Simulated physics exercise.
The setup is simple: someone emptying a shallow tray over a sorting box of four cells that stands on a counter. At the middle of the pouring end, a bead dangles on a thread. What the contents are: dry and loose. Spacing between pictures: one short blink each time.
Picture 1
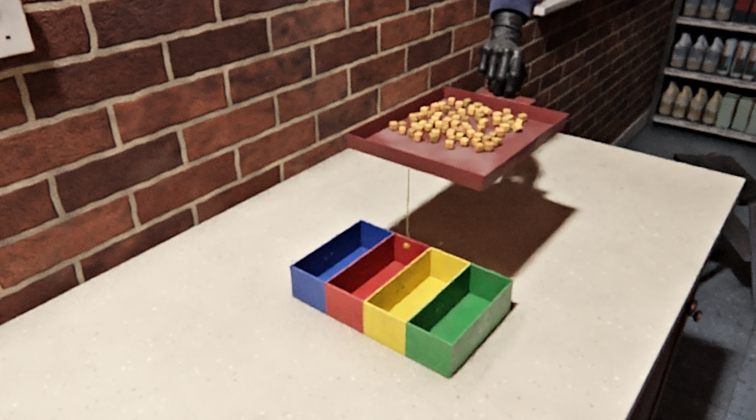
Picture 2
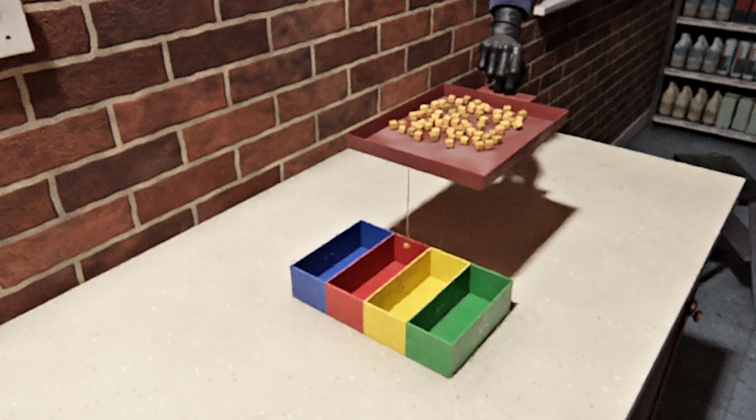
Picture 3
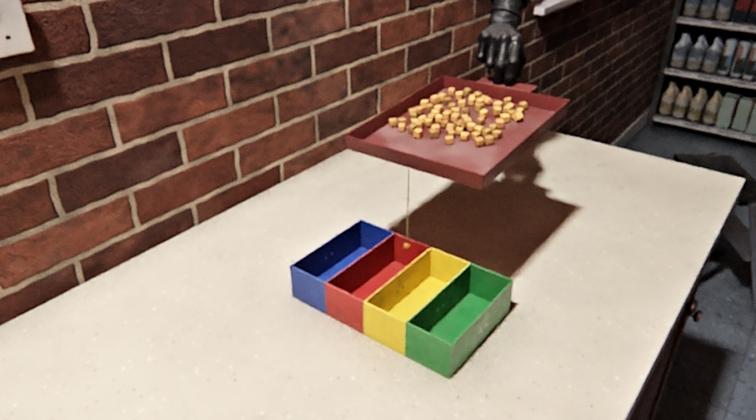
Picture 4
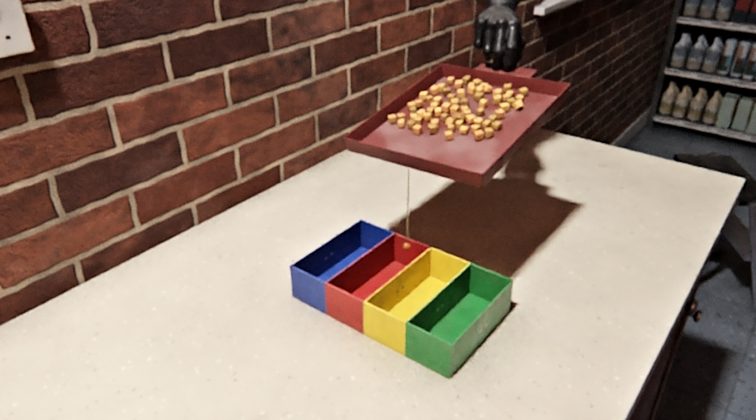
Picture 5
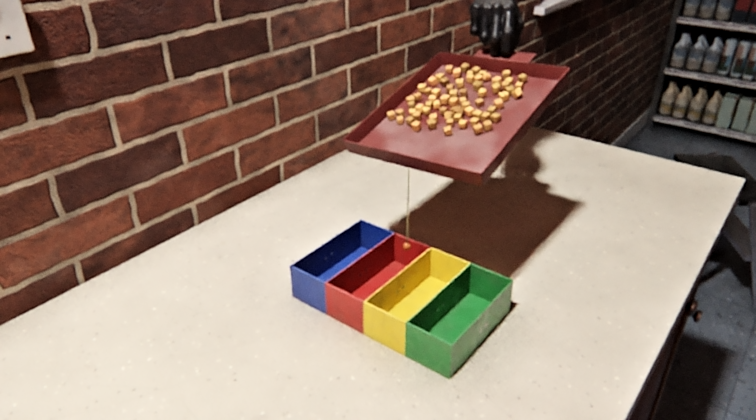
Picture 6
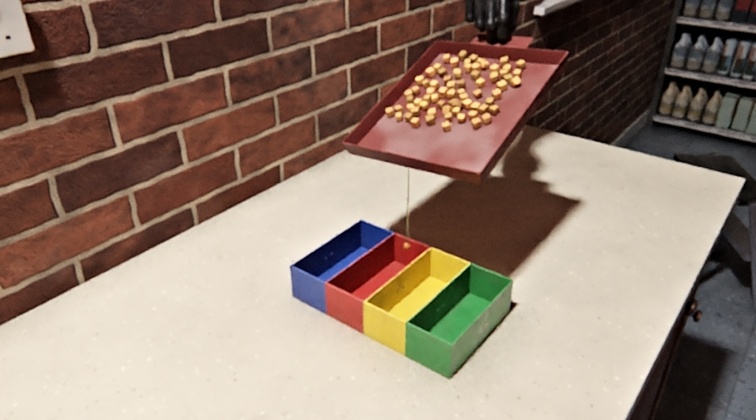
The clip shows a black gloved or robotic hand raising the far side of a reddish tray of small wooden cubes above blue, red, yellow and green cells on a counter, tilting it increasingly toward its near left corner.
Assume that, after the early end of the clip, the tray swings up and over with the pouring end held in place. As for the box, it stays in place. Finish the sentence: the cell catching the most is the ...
... Blue cell.
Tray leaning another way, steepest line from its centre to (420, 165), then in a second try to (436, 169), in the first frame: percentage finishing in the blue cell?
The first try gives close to 20 per cent, the second close to 0 per cent.
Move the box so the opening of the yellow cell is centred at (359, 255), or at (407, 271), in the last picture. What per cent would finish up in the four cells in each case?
Result: 90 % and 90 %.
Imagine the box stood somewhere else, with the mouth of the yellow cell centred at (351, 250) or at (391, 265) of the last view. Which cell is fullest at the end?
So the first one goes to the cell in yellow and the second to that red cell.
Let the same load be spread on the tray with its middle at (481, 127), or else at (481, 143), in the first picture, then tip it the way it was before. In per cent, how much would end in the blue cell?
Respectively 40 and 30 per cent.
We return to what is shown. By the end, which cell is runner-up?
Just behind the top cell comes the cell in red.
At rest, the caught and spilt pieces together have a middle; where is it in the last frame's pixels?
Somewhere around (338, 287) in the final view.
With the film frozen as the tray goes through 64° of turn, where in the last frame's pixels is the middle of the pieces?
Somewhere about (378, 143).
Shortly afterwards, tray tipped steeply; all but a few on the tray; a little falling or outside the box.
Next, tray tipped past a quarter turn; near a third on the tray; near a third in the blue cell; a little in the red cell; only a few in the yellow cell; near a quarter falling or outside the box.
Some moments later, tray tipped past a quarter turn; near half in the blue cell; near a quarter in the red cell; only a few in the green cell; only a few in the yellow cell; near a quarter falling or outside the box.
In the end, tray tipped past a quarter turn; near half in the blue cell; near a quarter in the red cell; only a few in the green cell; only a few in the yellow cell; near a quarter outside the box.
